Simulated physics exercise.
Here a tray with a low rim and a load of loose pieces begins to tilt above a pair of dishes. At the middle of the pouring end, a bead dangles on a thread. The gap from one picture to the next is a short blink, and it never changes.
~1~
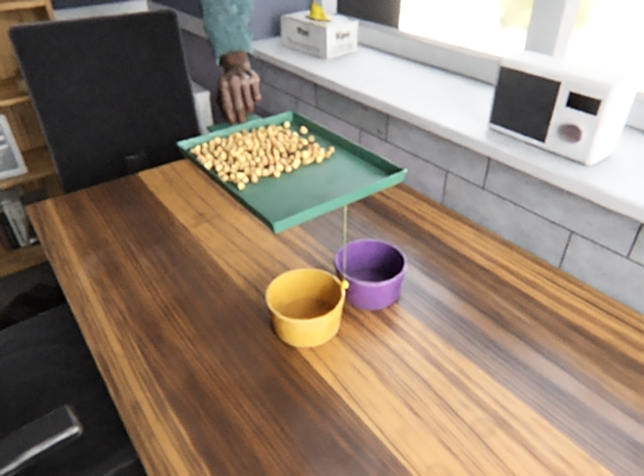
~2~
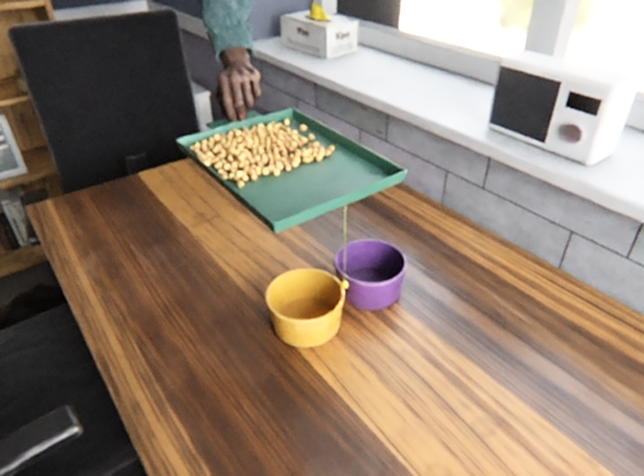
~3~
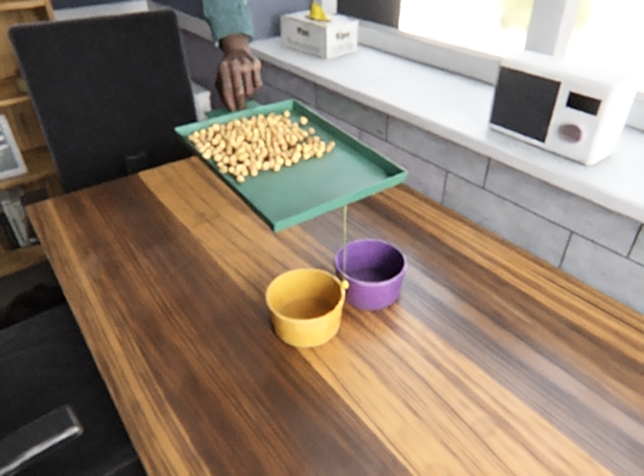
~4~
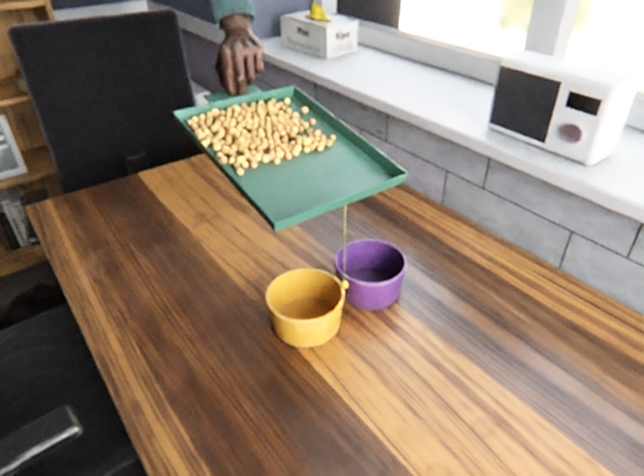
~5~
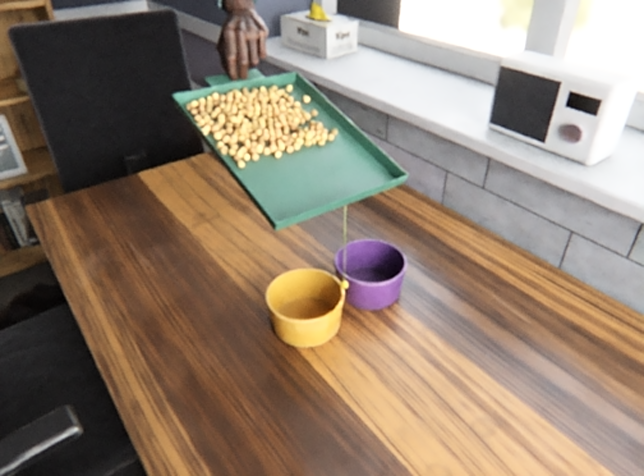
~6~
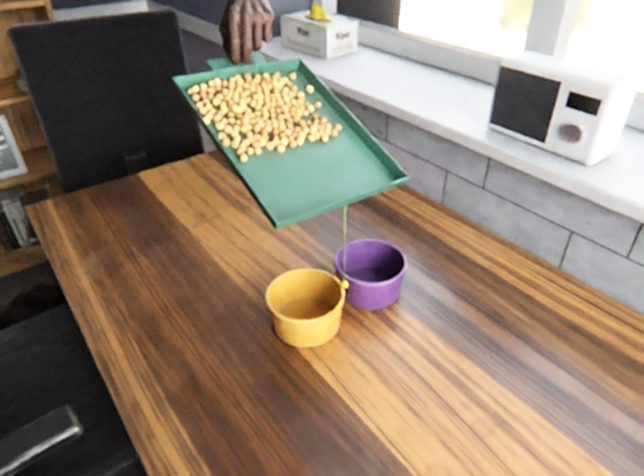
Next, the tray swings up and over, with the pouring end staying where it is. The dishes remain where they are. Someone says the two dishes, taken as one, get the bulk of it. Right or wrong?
Wrong, they get less than half.
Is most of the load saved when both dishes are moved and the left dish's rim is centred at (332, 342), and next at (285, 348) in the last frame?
Taking them in turn, it's beyond half and then short of half.
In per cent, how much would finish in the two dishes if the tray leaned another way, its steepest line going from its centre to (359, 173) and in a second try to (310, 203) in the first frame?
Respectively close to 60 and 0 in a hundred.
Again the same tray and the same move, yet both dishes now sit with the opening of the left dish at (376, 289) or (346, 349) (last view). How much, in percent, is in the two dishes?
You'd get 40 in a hundred the first time and 60 in a hundred the second.
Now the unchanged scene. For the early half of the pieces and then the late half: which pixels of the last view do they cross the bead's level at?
Half one: (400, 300), half two: (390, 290).
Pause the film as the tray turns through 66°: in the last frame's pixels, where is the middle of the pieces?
The middle of the pieces sits at roughly (366, 193).
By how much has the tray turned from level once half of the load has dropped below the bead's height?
Somewhere near 90 degrees, I'd say.
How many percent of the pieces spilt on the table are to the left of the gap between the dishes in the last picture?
Around 10 percent of the pieces.
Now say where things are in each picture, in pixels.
In the first frame, corners of the pouring end at (274, 221) and (403, 170), level; middle of the load at (260, 152), dried chickpeas; left dish at (328, 326); right dish at (393, 290); bead on its thread at (344, 285).
In the second frame, corners of the pouring end at (275, 221) and (403, 170), level; middle of the load at (260, 149).
In the third frame, corners of the pouring end at (275, 221) and (404, 171), tipped barely, lowest at the right corner; middle of the load at (259, 142).
In the fourth frame, corners of the pouring end at (276, 220) and (404, 173), tipped a little, lowest at the right corner; middle of the load at (259, 131).
In the fifth frame, corners of the pouring end at (277, 220) and (405, 174), tipped clearly, lowest at the right corner; middle of the load at (261, 120).
In the sixth frame, corners of the pouring end at (278, 220) and (406, 176), tipped clearly, lowest at the right corner; middle of the load at (264, 111); left dish at (328, 326); right dish at (393, 290).
Soon after the last picture, tray tipped steeply; most on the tray; about a quarter in the air.
A little later, tray tipped past a quarter turn; about a third on the tray; a stray few in the right dish; about half outside both; a small part in the air.
Later still, tray tipped past a quarter turn; a stray few in the left dish; a stray few in the right dish; nearly all outside both.
At rest, tray tipped past a quarter turn; a stray few in the left dish; a stray few in the right dish; nearly all outside both.
